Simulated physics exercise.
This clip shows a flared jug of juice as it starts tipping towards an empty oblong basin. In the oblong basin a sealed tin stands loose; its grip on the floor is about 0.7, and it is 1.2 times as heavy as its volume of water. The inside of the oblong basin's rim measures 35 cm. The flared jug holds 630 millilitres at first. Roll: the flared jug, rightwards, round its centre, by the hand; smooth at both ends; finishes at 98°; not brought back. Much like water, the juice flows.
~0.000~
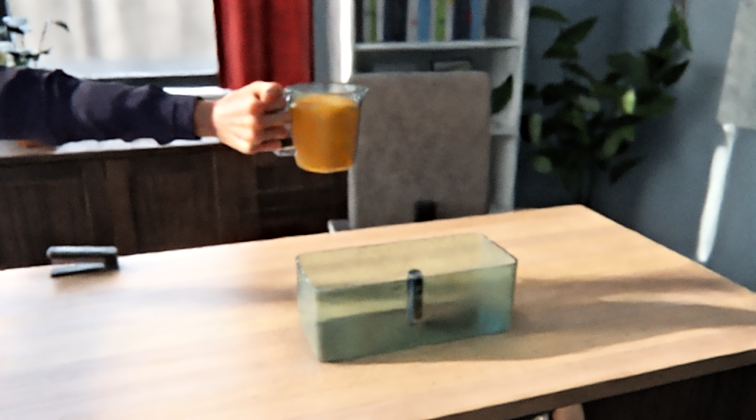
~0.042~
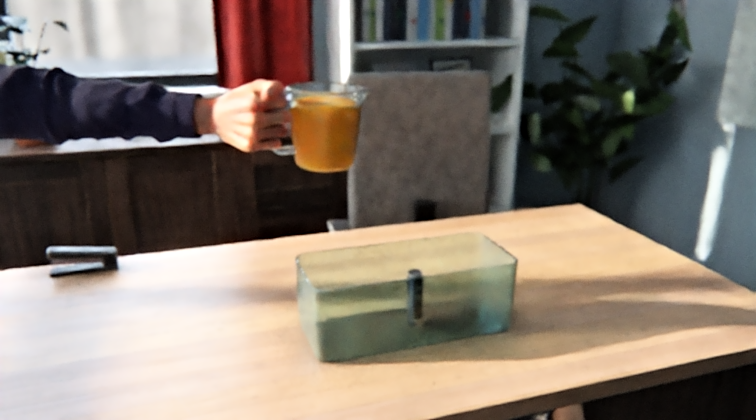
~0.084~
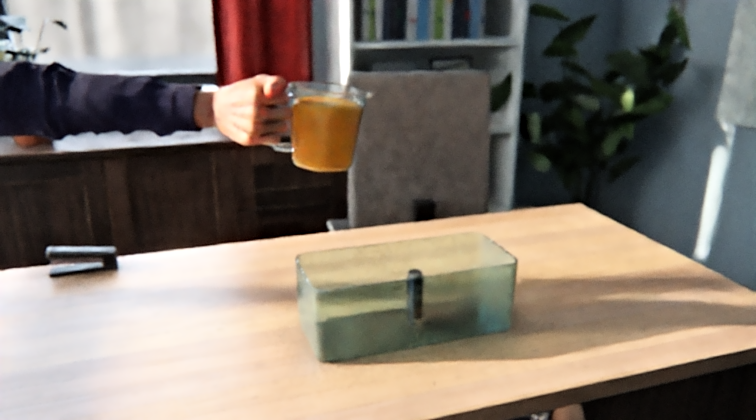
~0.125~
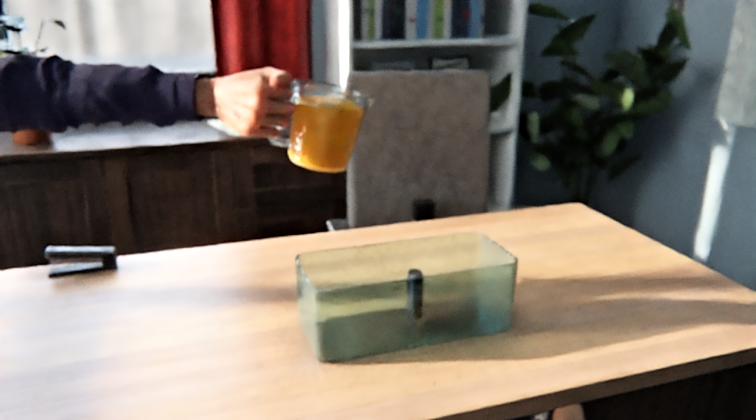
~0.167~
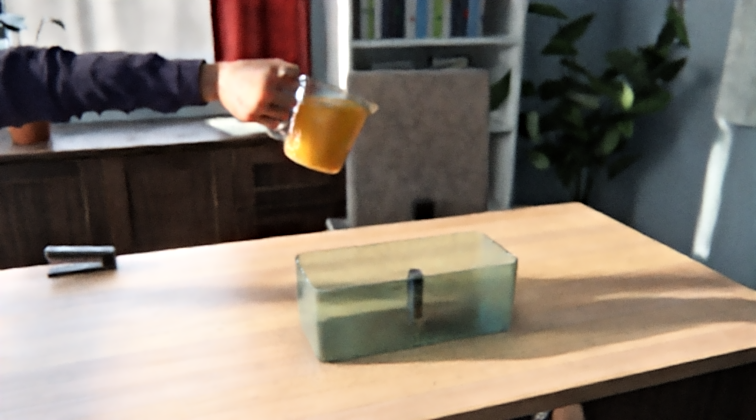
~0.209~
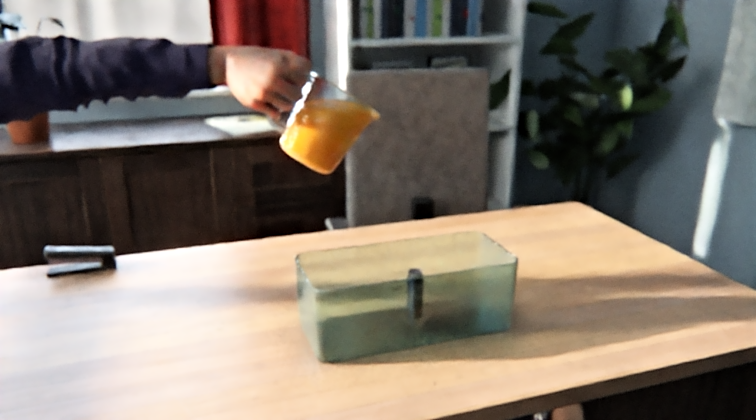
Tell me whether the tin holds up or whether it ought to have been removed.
It stays on its base.
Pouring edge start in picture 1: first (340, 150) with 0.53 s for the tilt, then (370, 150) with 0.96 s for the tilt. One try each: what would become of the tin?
Run one: It does not tip. Run two: It tumbles.
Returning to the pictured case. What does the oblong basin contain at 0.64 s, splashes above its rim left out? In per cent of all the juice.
I'd say roughly 56 in a hundred of it.
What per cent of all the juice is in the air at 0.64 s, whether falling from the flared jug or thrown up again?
Roughly 28 per cent.
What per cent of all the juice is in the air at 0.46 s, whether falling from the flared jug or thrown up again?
Some 42 per cent.
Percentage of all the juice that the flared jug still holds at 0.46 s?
Roughly 54 percent.
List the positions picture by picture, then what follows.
The first frame shows tilt 0°; pouring edge (371, 87); surface from (290, 104) to (357, 101); the oblong basin's rim runs from (304, 274) to (499, 248); the tin's top is at (415, 275).
The second frame shows tilt 2°; pouring edge (372, 88); surface from (290, 103) to (358, 101).
The third frame shows tilt 6°; pouring edge (374, 92); surface from (292, 102) to (359, 102).
The fourth frame shows tilt 13°; pouring edge (377, 98); surface from (295, 102) to (362, 103).
The fifth frame shows tilt 22°; pouring edge (380, 107); surface from (297, 105) to (367, 106).
The sixth frame shows tilt 33°; pouring edge (382, 117); surface from (293, 116) to (373, 110).
By 0.46 s the tilt is 93° and 55 per cent is still to pour; the tin stands where it began.
By 0.64 s the tilt is 98° and 16 per cent is still to pour; the tin stands where it began.
By 0.82 s the tilt is 98° and 4 per cent is still to pour; the tin stands where it began.
By 1.03 s the tilt is 98° and 0 per cent is still to pour; the tin stands where it began.
At rest the tin stands where it began.
